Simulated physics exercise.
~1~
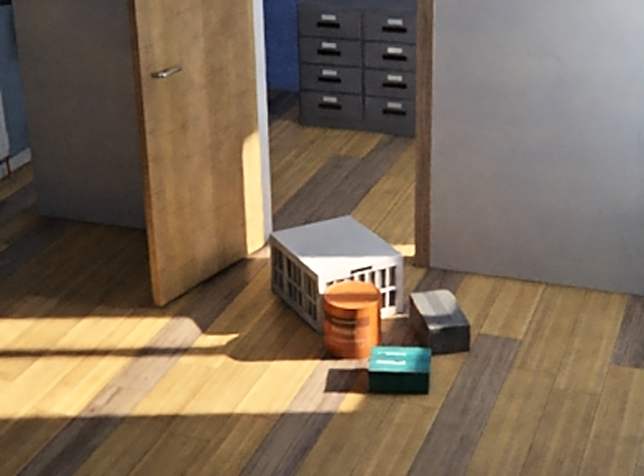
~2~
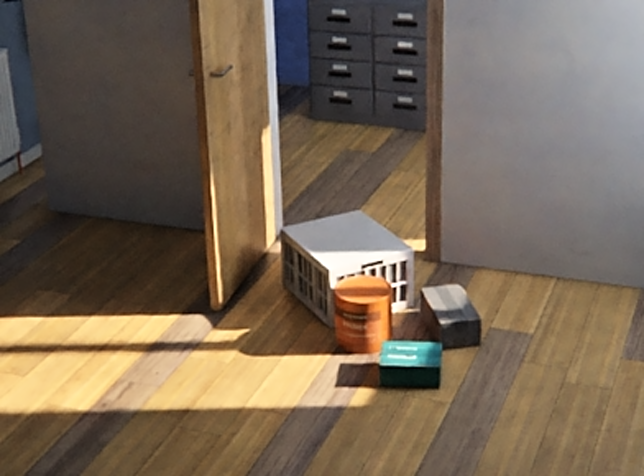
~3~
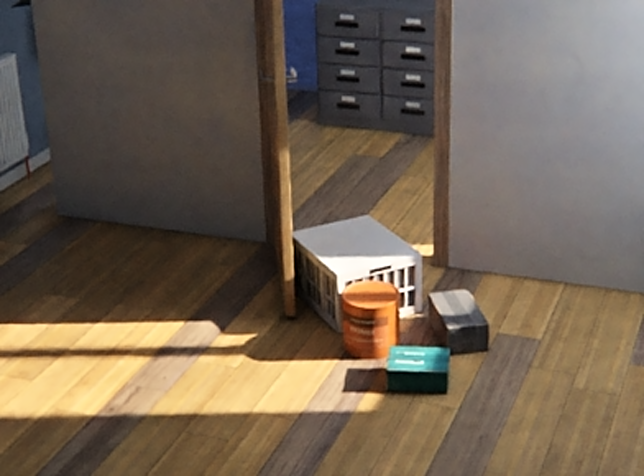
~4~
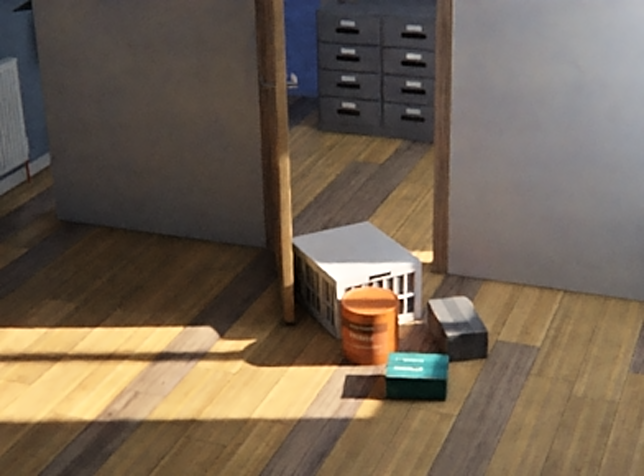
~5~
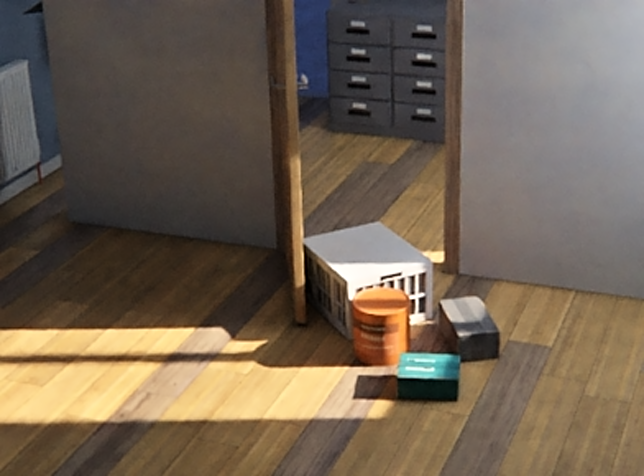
In this clip, an open wooden door swings partway toward closing above a plank floor, where a white box, an orange container, a grey parcel and a turquoise parcel sit by the doorway. It comes to rest beside the white box, still well open, with all four objects in place.
